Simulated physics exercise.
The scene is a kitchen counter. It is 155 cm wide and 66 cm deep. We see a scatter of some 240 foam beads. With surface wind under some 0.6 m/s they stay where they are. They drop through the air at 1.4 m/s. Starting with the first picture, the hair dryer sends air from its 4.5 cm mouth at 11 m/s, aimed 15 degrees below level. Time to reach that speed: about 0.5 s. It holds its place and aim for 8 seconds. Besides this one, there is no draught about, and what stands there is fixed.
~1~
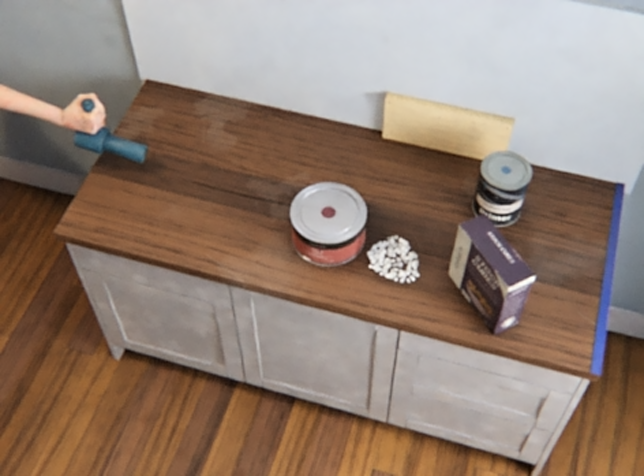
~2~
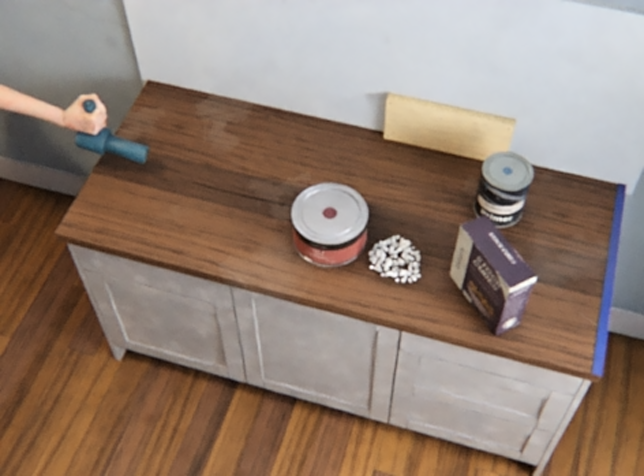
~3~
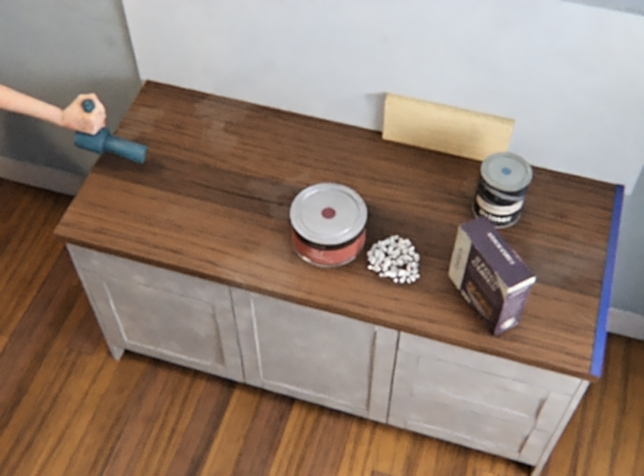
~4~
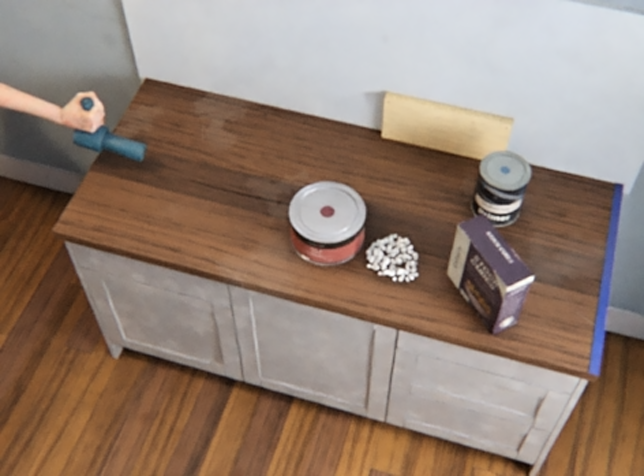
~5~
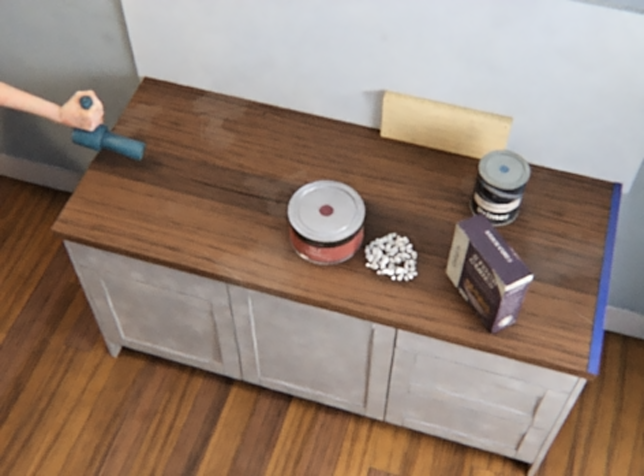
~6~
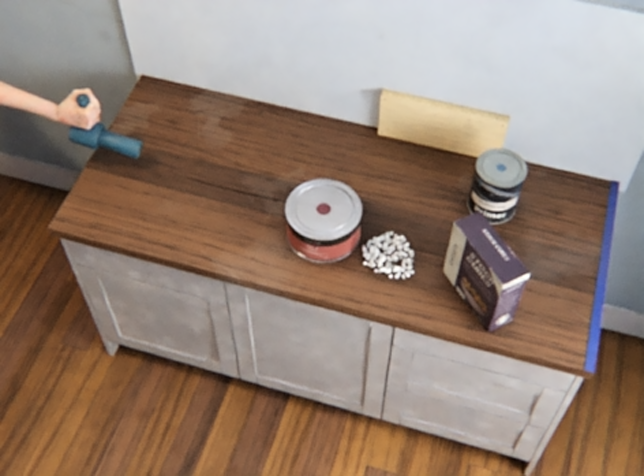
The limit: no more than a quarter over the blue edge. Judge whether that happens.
Most likely the tally past that edge holds at or under a quarter.
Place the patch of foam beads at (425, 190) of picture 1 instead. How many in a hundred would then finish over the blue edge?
In that setup it'd be around 90 in a hundred.
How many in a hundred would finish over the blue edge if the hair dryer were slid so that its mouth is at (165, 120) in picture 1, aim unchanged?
I'd expect close to 20 per cent.
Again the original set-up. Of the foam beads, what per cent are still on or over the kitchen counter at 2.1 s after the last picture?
Share at that time: Some 100 %.
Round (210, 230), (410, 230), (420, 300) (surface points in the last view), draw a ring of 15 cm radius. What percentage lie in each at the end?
0 %, 80 %, 40 %.
Then, 1.2 s after the last picture the count stands so, 0 % are over the blue edge; the middle of those still in play is near (388, 258).
Then, 2.1 s after the last picture the count stands so, 0 % are over the blue edge; the middle of those still in play is near (388, 258).
Then, 4.0 s after the last picture the count stands so, 0 % are over the blue edge; the middle of those still in play is near (388, 258).
Then, 7.6 s after the last picture, at the end, 0 % are over the blue edge; the middle of those still in play is near (388, 258).
